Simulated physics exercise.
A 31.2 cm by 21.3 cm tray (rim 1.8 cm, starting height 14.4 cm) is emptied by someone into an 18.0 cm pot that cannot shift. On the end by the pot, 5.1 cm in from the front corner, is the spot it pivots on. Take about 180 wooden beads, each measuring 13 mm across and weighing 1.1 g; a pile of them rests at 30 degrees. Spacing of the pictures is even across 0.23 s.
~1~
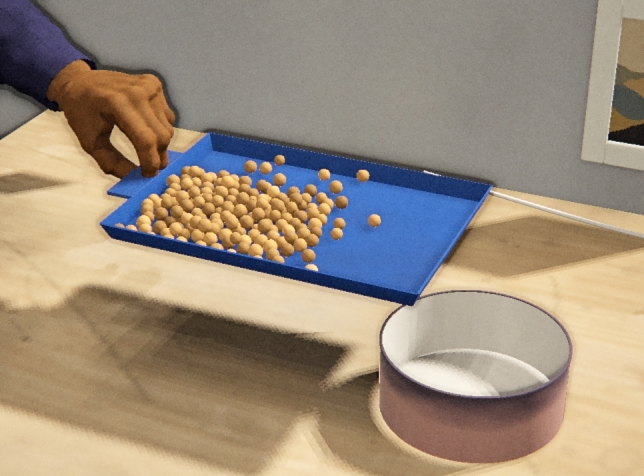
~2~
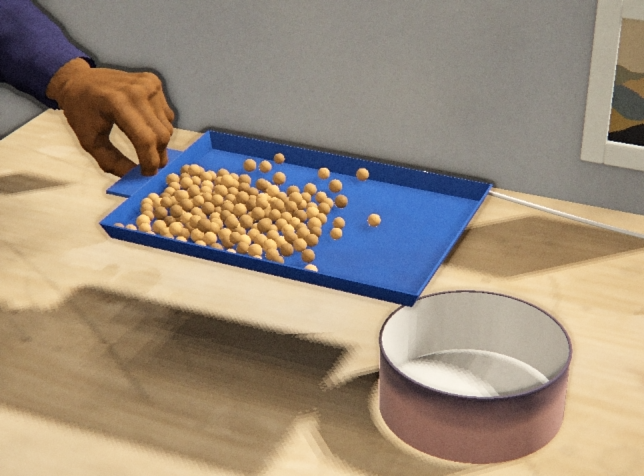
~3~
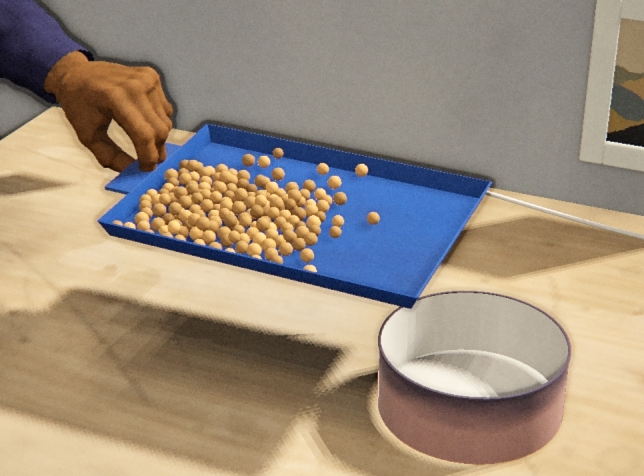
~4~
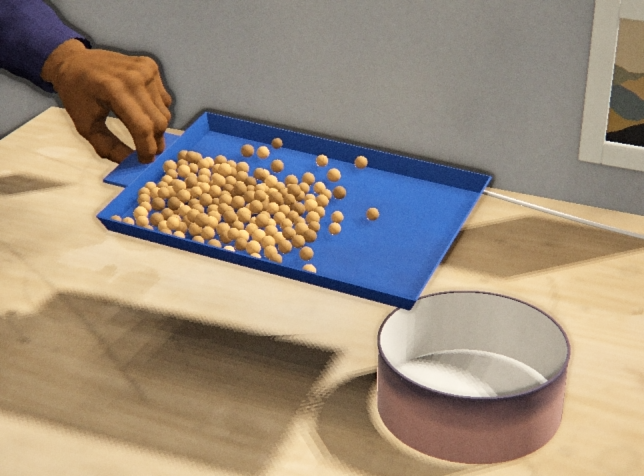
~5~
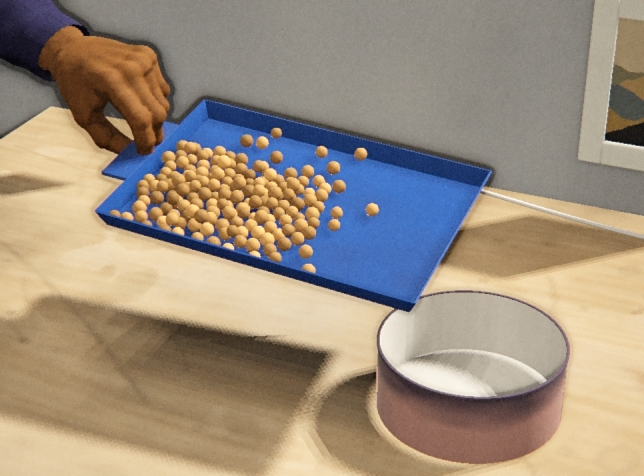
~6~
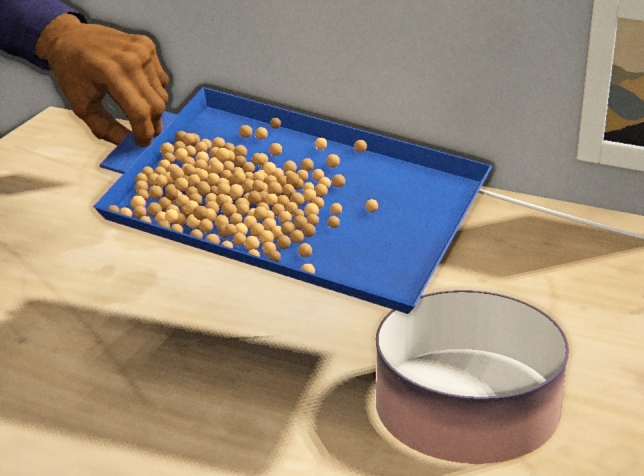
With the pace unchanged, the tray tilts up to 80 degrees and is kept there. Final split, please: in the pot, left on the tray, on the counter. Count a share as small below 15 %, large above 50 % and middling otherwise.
Pot: Middling. Tray: Small. Counter: Large.
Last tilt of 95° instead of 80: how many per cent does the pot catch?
In that case, near 30 percent.
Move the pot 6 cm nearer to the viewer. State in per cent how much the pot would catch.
It would come to roughly 65 percent.
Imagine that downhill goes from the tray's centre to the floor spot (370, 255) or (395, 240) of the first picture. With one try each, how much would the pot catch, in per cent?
That would be close to 75 per cent and then close to 75 per cent.
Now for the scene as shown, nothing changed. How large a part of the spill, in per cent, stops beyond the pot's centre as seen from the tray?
Share: Around 30 %.
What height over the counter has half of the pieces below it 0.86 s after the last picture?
Around 14 cm up.
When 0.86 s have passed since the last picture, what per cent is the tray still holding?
Roughly 60 per cent.
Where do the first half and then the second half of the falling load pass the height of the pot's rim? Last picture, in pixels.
Earlier half close to (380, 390), later half at (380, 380) in pixels.
Then, 0.51 s after the last picture, tilt 43 degrees; the tray holds 100 %, the pot 0 %.
Then, 0.86 s after the last picture, tilt 66 degrees; the tray holds 60 %, the pot 5 %.
Then, 1.29 s after the last picture, tilt 80 degrees; the tray holds 5 %, the pot 25 %.
In the end, pot 30 %, tray 0 %, counter 70 %.
